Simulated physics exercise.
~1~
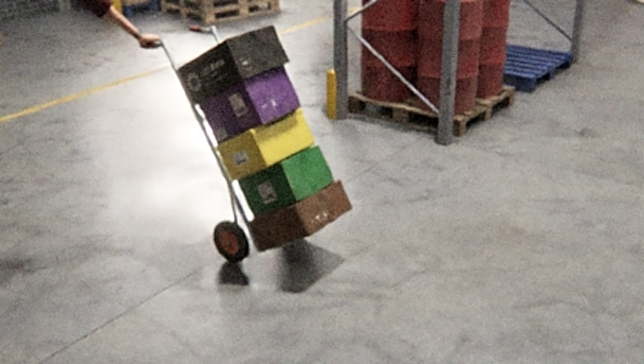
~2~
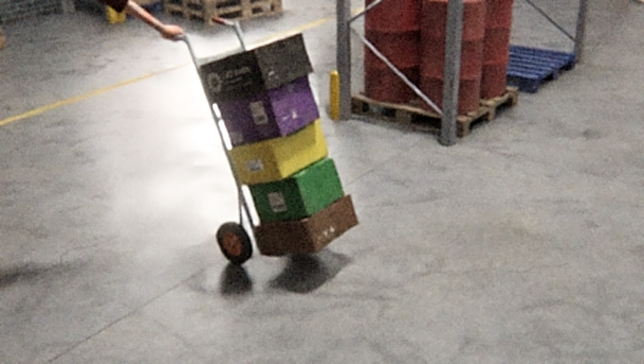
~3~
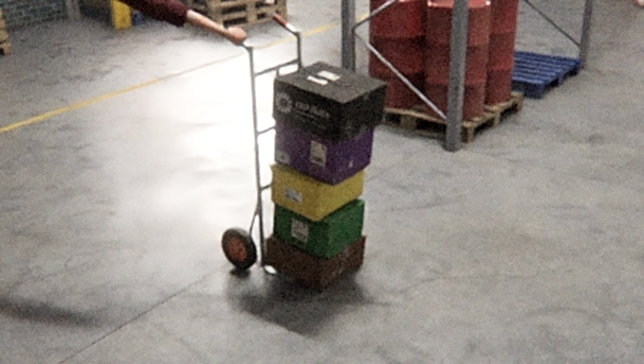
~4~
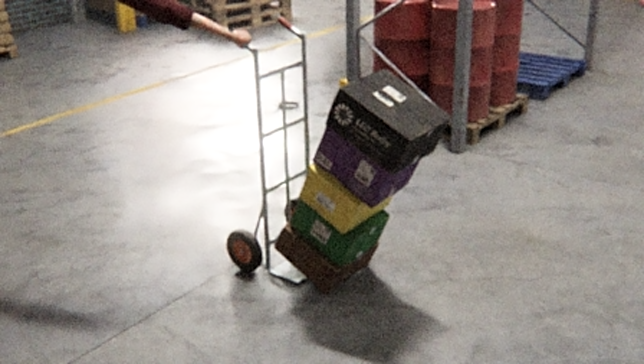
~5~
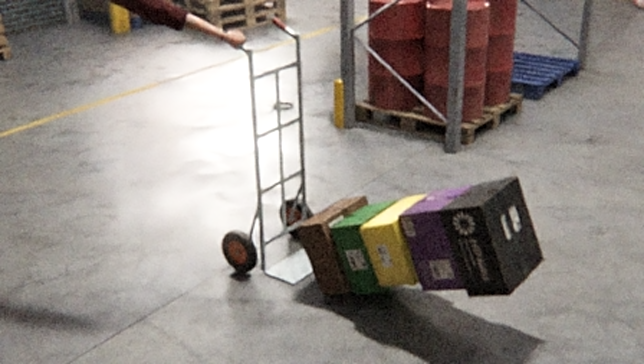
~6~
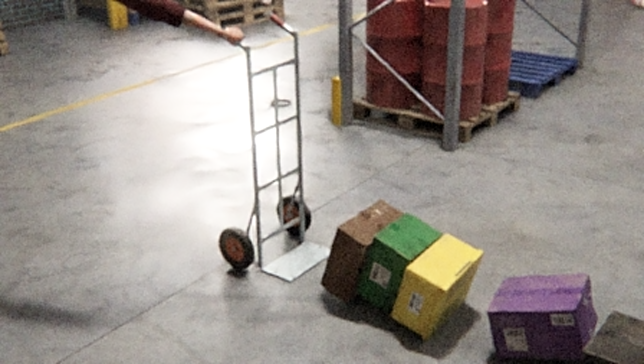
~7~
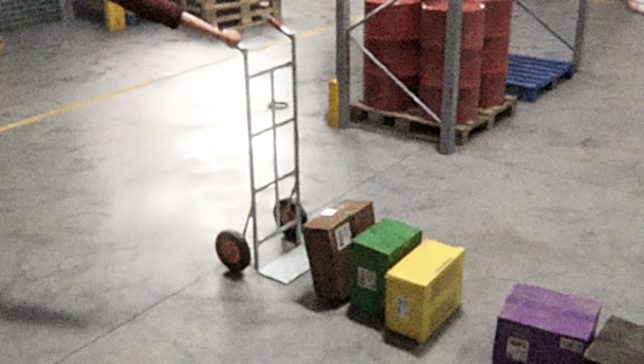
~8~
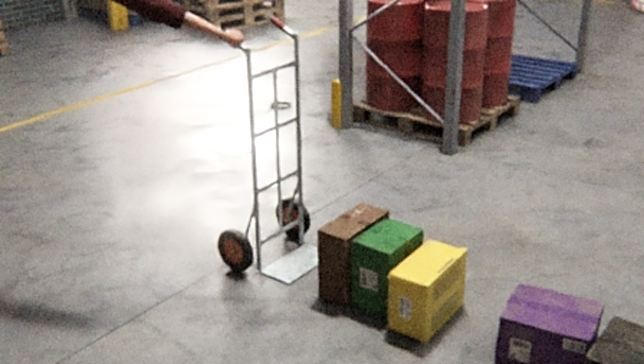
A stack of five colored boxes toppled forward off a hand truck as someone's arm swung it upright on a warehouse floor, spilling to the right until the black and purple ones lay apart from the yellow, green and brown ones.
